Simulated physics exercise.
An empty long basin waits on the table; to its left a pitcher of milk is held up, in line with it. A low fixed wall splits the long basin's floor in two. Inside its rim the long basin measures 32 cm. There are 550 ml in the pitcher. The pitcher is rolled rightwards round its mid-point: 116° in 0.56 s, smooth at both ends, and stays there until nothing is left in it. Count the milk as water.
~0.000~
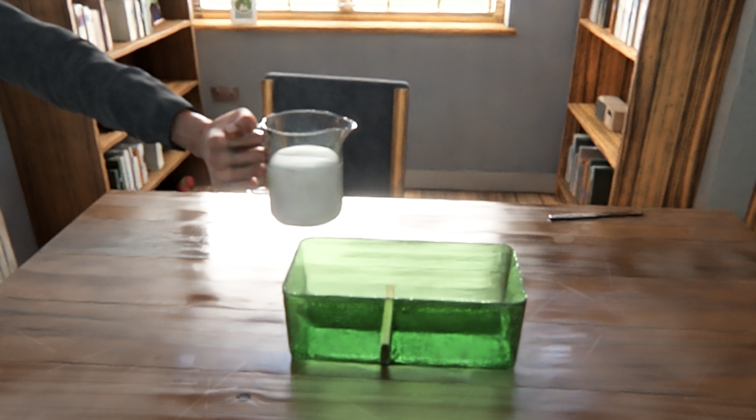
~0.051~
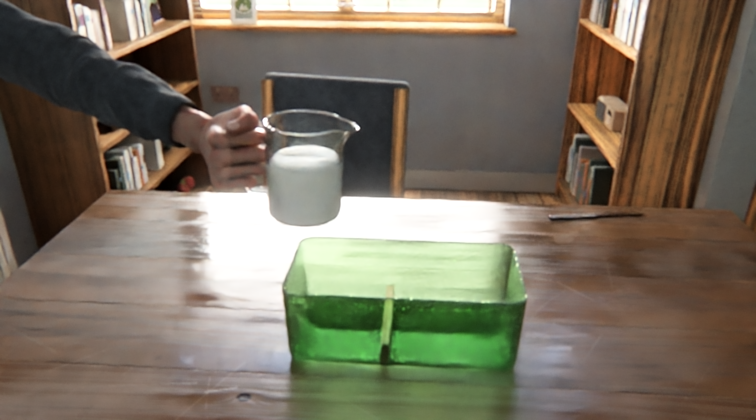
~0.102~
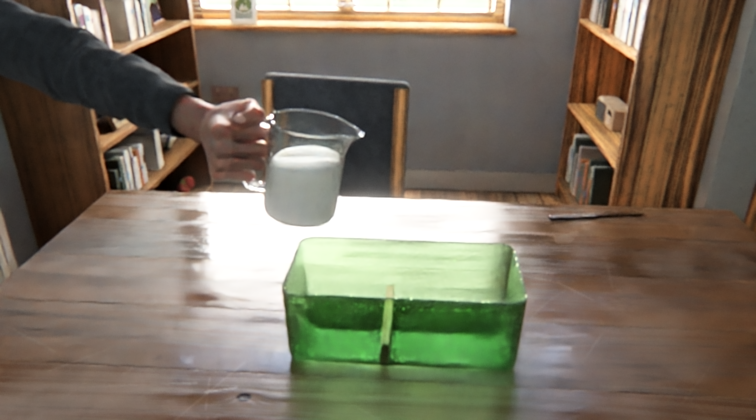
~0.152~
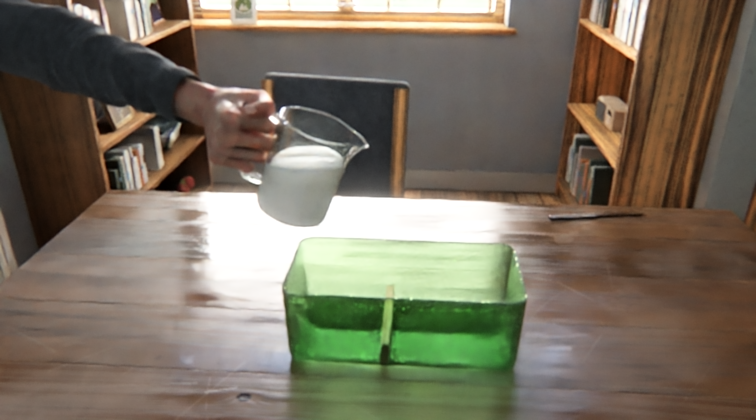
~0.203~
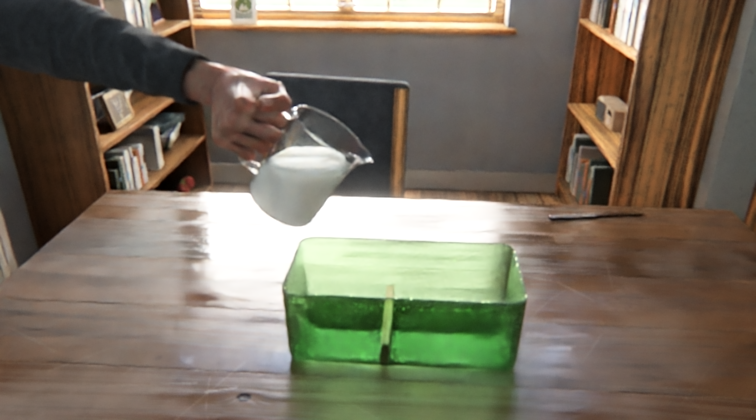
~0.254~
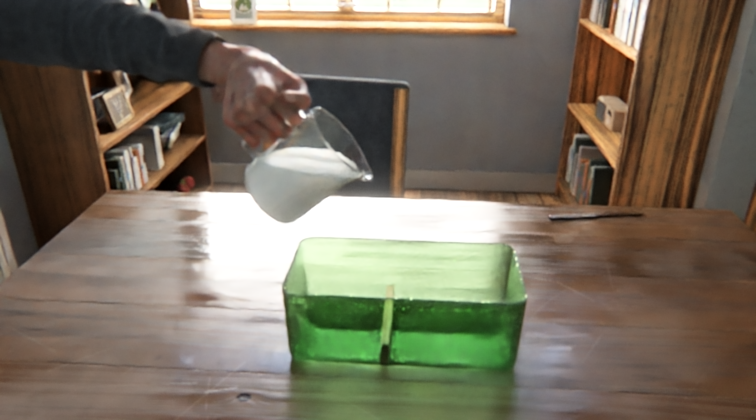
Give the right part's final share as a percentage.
The far part has some 63 per cent.
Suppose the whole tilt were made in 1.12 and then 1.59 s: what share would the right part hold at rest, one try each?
First 75, then 75 per cent.
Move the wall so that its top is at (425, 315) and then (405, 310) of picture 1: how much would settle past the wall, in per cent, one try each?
First 10, then 10 per cent.
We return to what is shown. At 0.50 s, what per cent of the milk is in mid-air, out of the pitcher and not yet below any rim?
About 30 per cent.
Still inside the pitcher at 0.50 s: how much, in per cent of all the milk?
About 54 per cent.
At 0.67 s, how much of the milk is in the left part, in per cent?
About 28 per cent.
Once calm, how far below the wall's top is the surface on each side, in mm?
Some 22 mm on the left and 20 mm on the right.
Then, 0.50 s in, the tilt is 112° and 54 per cent is still to pour, 6 is left of the wall and 11 right of it.
Then, 0.67 s in, the tilt is 116° and 9 per cent is still to pour, 27 is left of the wall and 52 right of it.
Then, 0.86 s in, the tilt is 116° and 0 per cent is still to pour, 34 is left of the wall and 63 right of it.
Then, 1.06 s in, the tilt is 116° and 0 per cent is still to pour, 36 is left of the wall and 63 right of it.
Finally, 36 per cent lies left of the wall, 63 right of it and 1 outside.
